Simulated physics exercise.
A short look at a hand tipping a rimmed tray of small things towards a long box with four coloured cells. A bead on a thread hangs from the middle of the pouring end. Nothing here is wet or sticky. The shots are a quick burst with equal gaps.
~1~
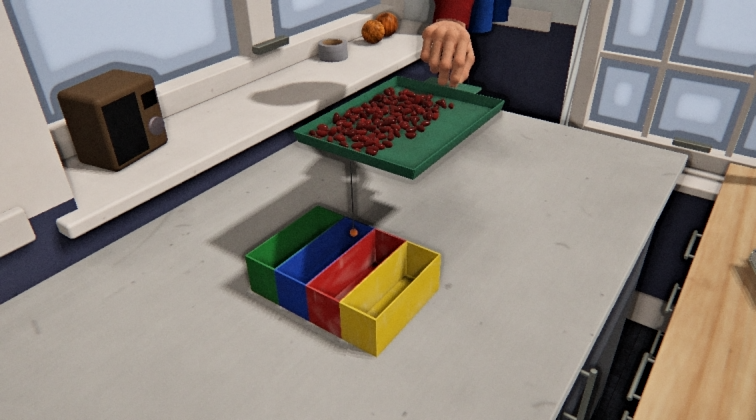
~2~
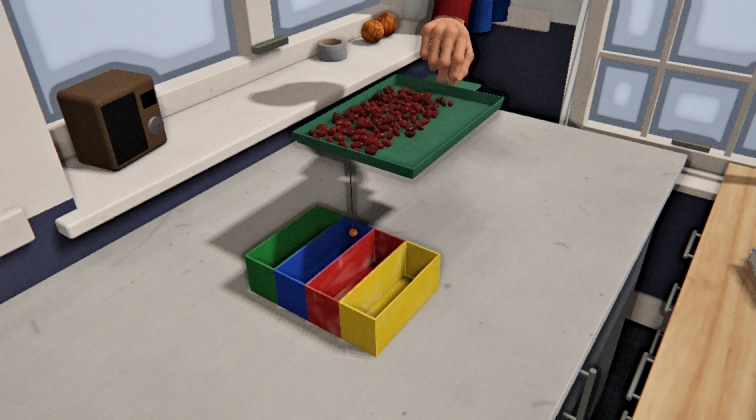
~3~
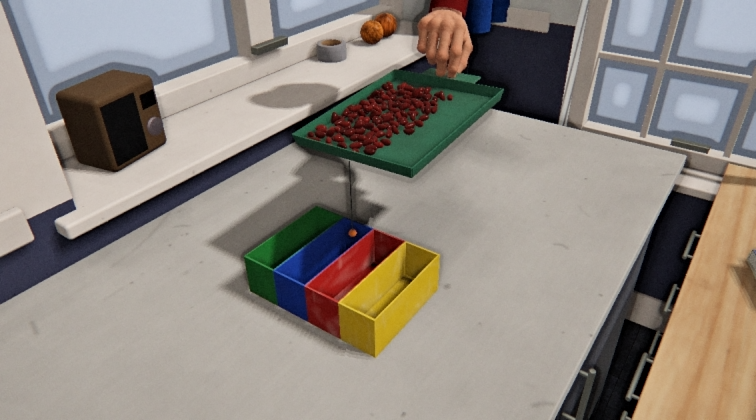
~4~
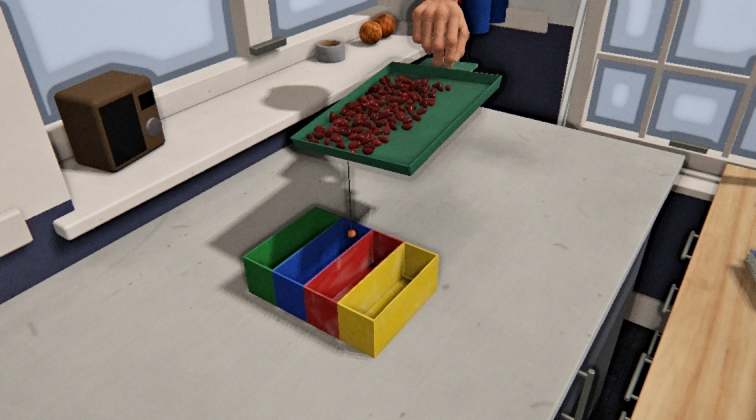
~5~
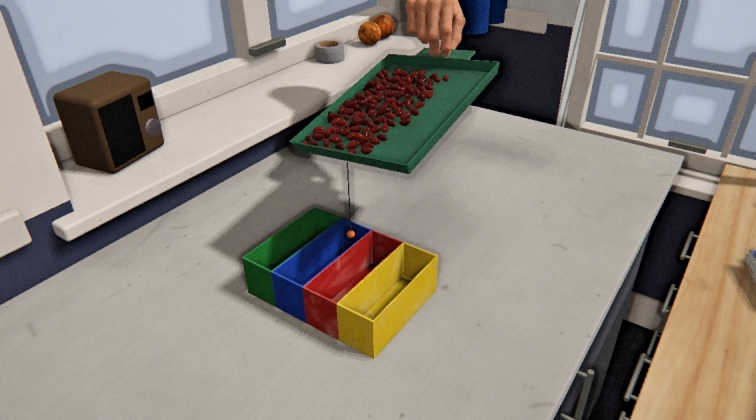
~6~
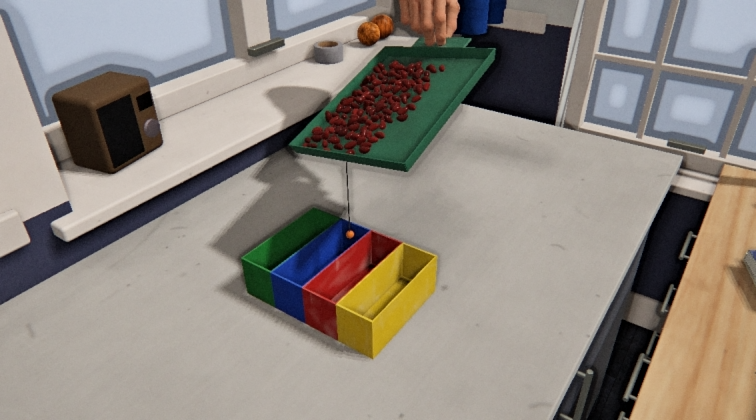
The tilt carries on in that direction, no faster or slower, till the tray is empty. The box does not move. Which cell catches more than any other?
The green cell gets the most.
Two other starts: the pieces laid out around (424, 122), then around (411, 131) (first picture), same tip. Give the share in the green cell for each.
Near 50 % and 60 %.
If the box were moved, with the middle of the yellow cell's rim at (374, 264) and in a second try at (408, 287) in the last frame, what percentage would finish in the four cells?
In turn 90 and 40 in a hundred.
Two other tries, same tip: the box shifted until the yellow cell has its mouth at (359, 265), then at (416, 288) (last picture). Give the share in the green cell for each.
About 30 and 30 per cent.
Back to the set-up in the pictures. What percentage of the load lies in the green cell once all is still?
Close to 60 per cent.
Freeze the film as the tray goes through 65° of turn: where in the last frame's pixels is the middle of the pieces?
At about (332, 100).
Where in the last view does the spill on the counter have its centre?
Close to (242, 254).
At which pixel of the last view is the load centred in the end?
At about (298, 265).
Shortly afterwards, tray tipped steeply; all but a few on the tray; only a few falling or outside the box.
Next, tray tipped past a quarter turn; near a quarter on the tray; a little in the green cell; only a few in the blue cell; near two thirds falling or outside the box.
Some moments later, tray tipped past a quarter turn; near half in the green cell; near a quarter in the blue cell; only a few in the red cell; near a quarter falling or outside the box.
In the end, tray tipped past a quarter turn; near half in the green cell; near a quarter in the blue cell; only a few in the red cell; none at all in the yellow cell; near a quarter outside the box.
